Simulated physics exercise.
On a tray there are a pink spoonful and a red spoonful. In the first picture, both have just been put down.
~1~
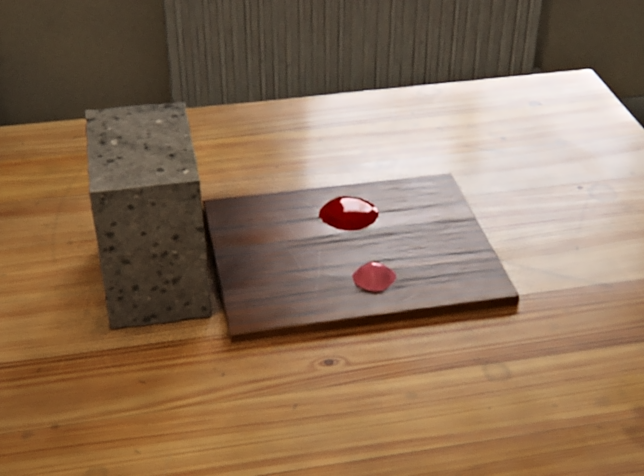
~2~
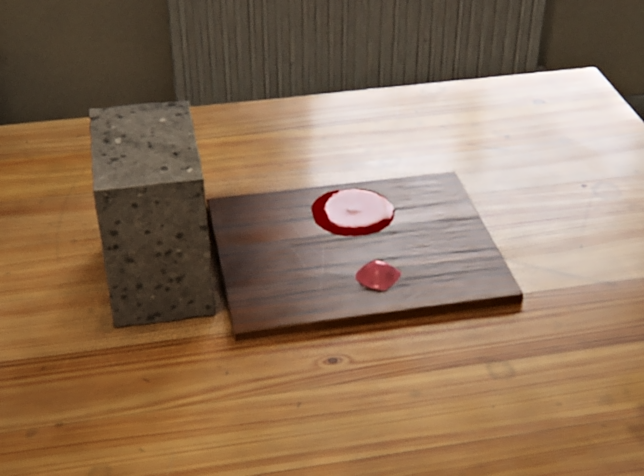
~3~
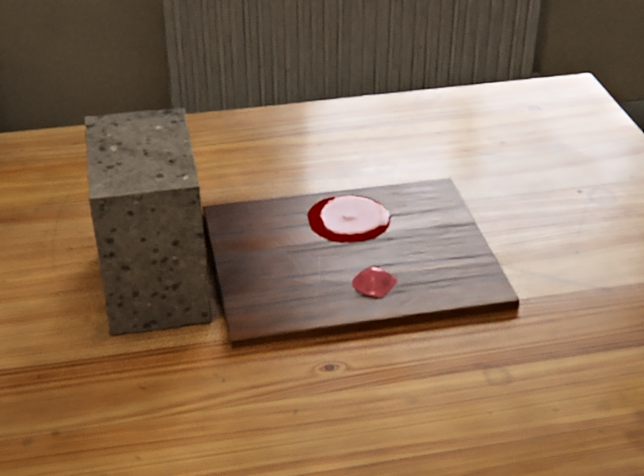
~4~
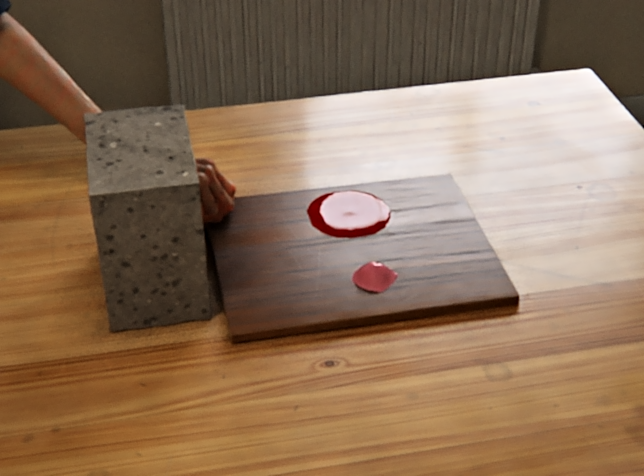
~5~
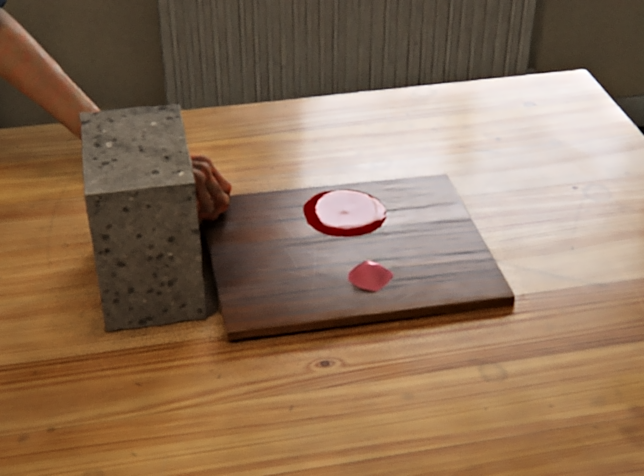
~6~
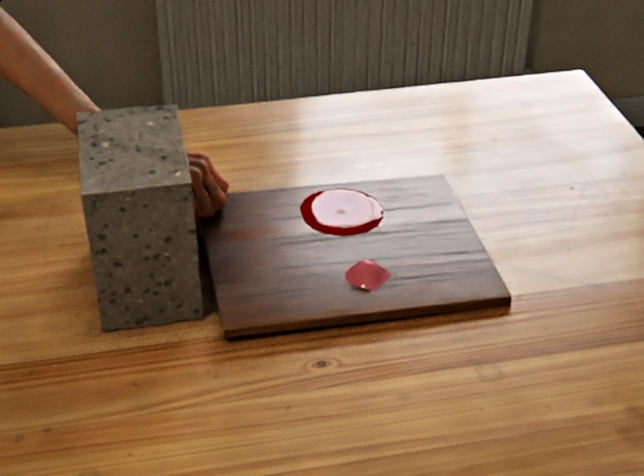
A red blob spread into a wider, thinner puddle on a dark board while the pink one below kept its shape, then a hand reached behind the stone block and barely raised the board's end.
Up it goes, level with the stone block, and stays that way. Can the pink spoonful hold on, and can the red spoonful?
So: The pink spoonful, it is held back; the red spoonful, it drops off.
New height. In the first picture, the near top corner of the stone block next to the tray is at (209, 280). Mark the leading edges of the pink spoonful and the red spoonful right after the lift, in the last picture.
In the last picture you'd see them end at (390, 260) and at (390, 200).
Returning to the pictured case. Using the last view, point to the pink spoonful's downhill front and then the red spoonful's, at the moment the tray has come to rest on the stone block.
In the last view, the first is close to (422, 218) and the second close to (455, 194).
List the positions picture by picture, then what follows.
In the first frame, the tray lies flat; pink spoonful (374, 271) a mound; red spoonful (349, 210) a low mound; stone block (154, 259).
In the second frame, they settle; pink spoonful (378, 269) a mound; red spoonful (353, 210) spread thin.
In the third frame, at rest; pink spoonful (374, 276) a mound; red spoonful (349, 217) spread thin.
In the fourth frame, a hand takes the end; pink spoonful (374, 271) a mound; red spoonful (349, 213) spread thin.
In the fifth frame, the end is rising; pink spoonful (370, 270) a mound; red spoonful (345, 212) spread thin.
In the sixth frame, the tray slopes by about 2°; pink spoonful (368, 269) a mound; red spoonful (341, 210) spread thin; stone block (146, 261).
Shortly, slope about 38°; the pink spoonful has not moved; the red spoonful has crept down a long way.
Then, the pink spoonful has not moved; the red spoonful is dripping off the low end.
At the finish, slope about 38°; the pink spoonful has not moved; the red spoonful is dripping off the low end.
